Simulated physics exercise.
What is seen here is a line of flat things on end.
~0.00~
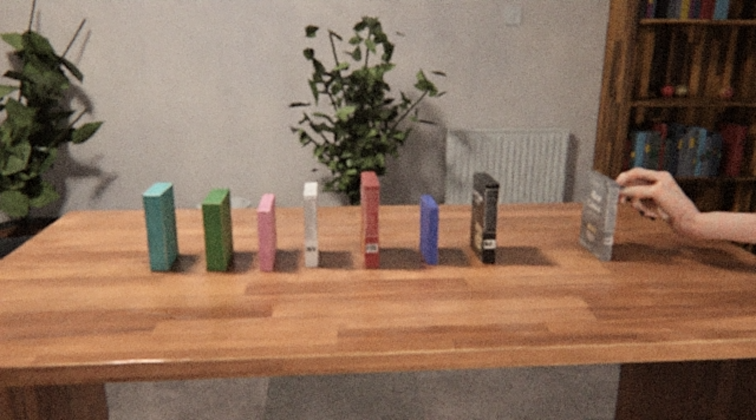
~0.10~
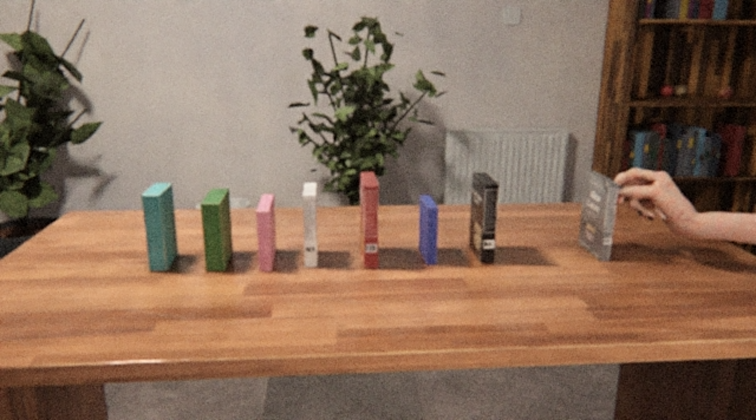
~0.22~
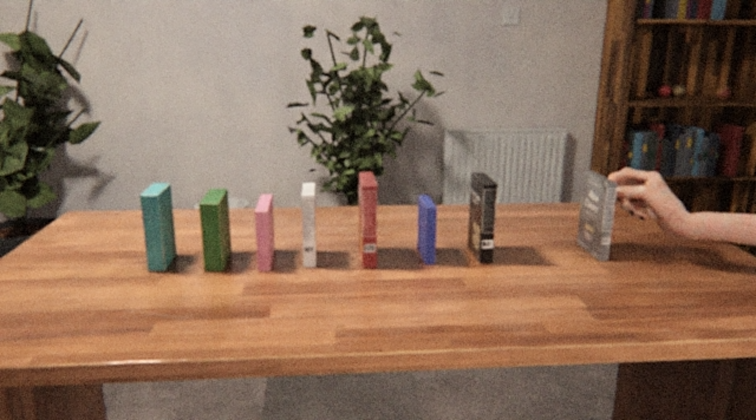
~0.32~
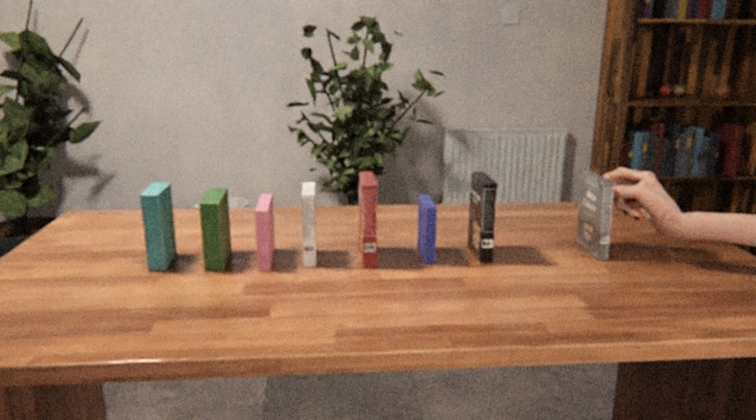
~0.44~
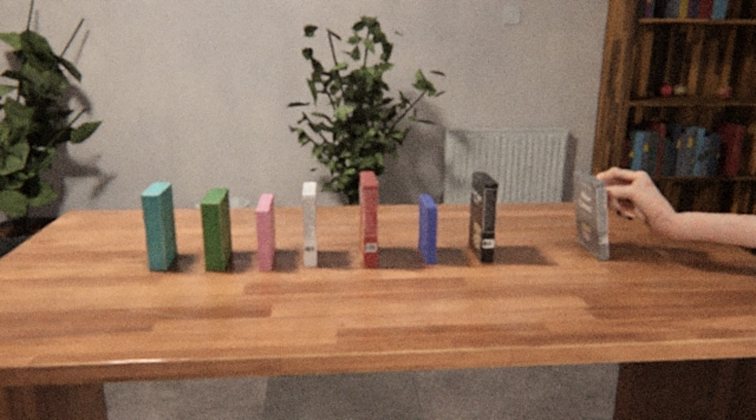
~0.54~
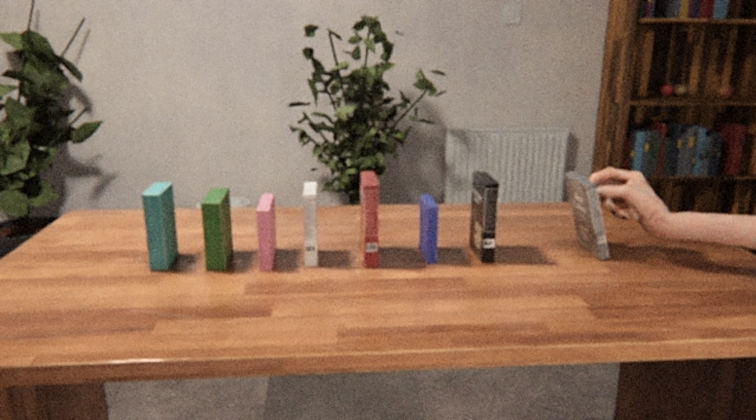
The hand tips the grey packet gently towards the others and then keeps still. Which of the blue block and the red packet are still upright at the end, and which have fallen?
At the end, the blue block is still up, the red packet is still up.
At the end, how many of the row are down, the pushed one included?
Total count - 1.
After 0.74 s, grey packet 77° over.
After 0.84 s, grey packet 89° over.
In the end (1.5 s), all 6 unmoved. At the end, from the last picture's camera, blue block near (428, 228), red packet near (369, 218).
